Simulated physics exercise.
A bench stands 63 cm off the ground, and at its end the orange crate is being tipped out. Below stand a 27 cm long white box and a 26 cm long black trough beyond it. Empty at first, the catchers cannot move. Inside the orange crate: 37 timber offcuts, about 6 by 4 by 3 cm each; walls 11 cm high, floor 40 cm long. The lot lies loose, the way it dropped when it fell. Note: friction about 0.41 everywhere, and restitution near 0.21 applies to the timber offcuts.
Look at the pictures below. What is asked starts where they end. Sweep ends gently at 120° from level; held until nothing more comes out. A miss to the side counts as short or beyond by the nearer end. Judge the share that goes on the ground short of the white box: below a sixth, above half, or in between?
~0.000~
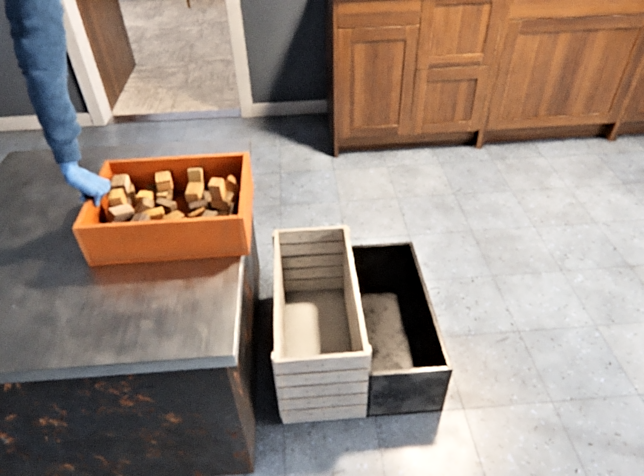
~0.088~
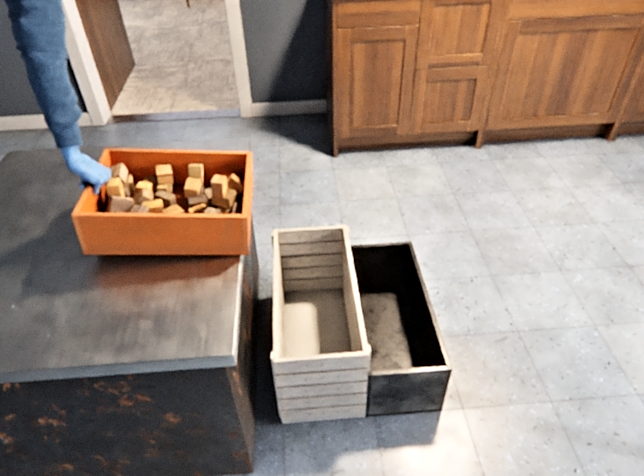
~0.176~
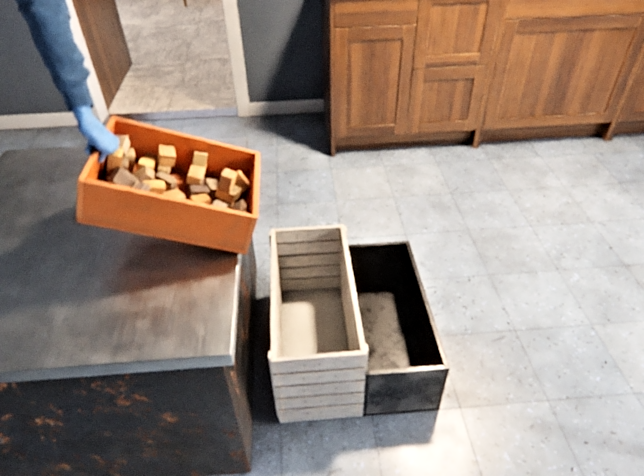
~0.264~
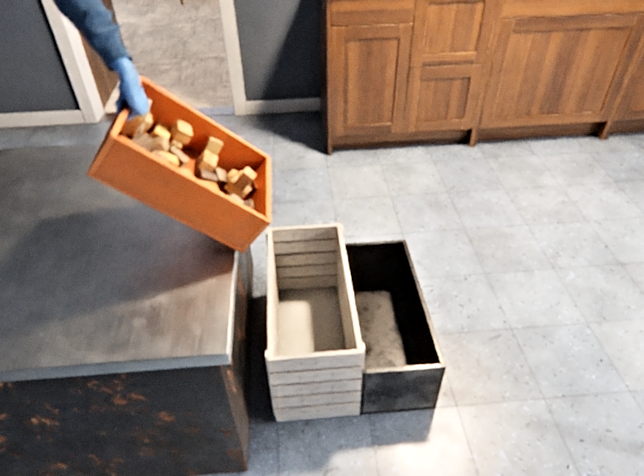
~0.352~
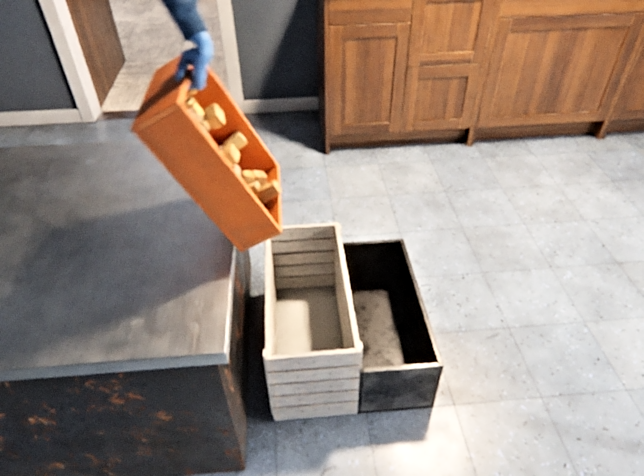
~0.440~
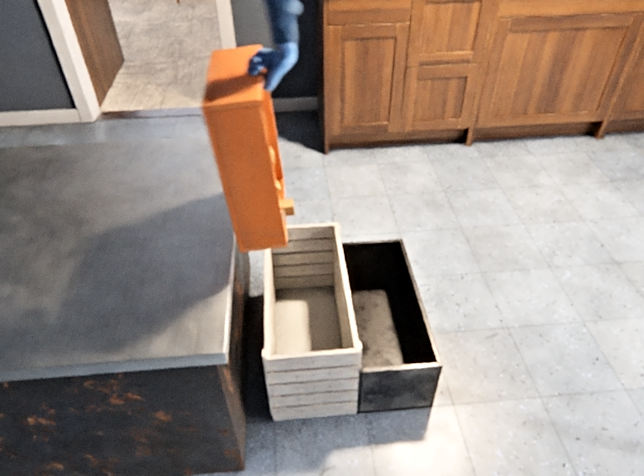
For the timber offcuts: Under one in six on the ground short of the white box.
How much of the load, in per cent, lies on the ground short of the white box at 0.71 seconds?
0 % by then.
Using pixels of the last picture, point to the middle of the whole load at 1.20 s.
At about (369, 337).
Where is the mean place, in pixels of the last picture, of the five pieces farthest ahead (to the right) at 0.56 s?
Roughly at (325, 136).
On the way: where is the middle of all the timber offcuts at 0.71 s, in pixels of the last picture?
I'd put it close to (336, 241).
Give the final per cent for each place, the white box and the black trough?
Estimate: 45 % then 40 %.
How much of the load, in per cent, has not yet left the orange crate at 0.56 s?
I'd estimate close to 85 in a hundred.
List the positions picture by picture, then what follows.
In the first picture (each is followed by its nearest rim corner in this view; the camera pans a little), orange crate, (78, 227); black trough, (373, 374); 0° from level; none out.
The second picture shows orange crate, (78, 214); 6° from level.
The third picture shows orange crate, (85, 180); 20° from level.
The fourth picture shows orange crate, (117, 136); 40° from level.
The fifth picture shows orange crate, (183, 106); 63° from level.
The sixth picture shows orange crate, (262, 104); black trough, (363, 370); 86° from level; none out.
After 0.56 s, tilt 110°; 31 still in the orange crate and 6 in the air.
After 0.71 s, tilt 120°; 6 still in the orange crate, 4 in the white box and 27 in the air.
After 0.93 s, tilt 120°; 11 in the white box, 12 in the black trough, 7 on the ground beyond the black trough and 7 in the air.
Final count (at 1.20 s), 16 in the white box, 14 in the black trough and 7 on the ground beyond the black trough. Asked share, 0 of 37, 0 per cent.
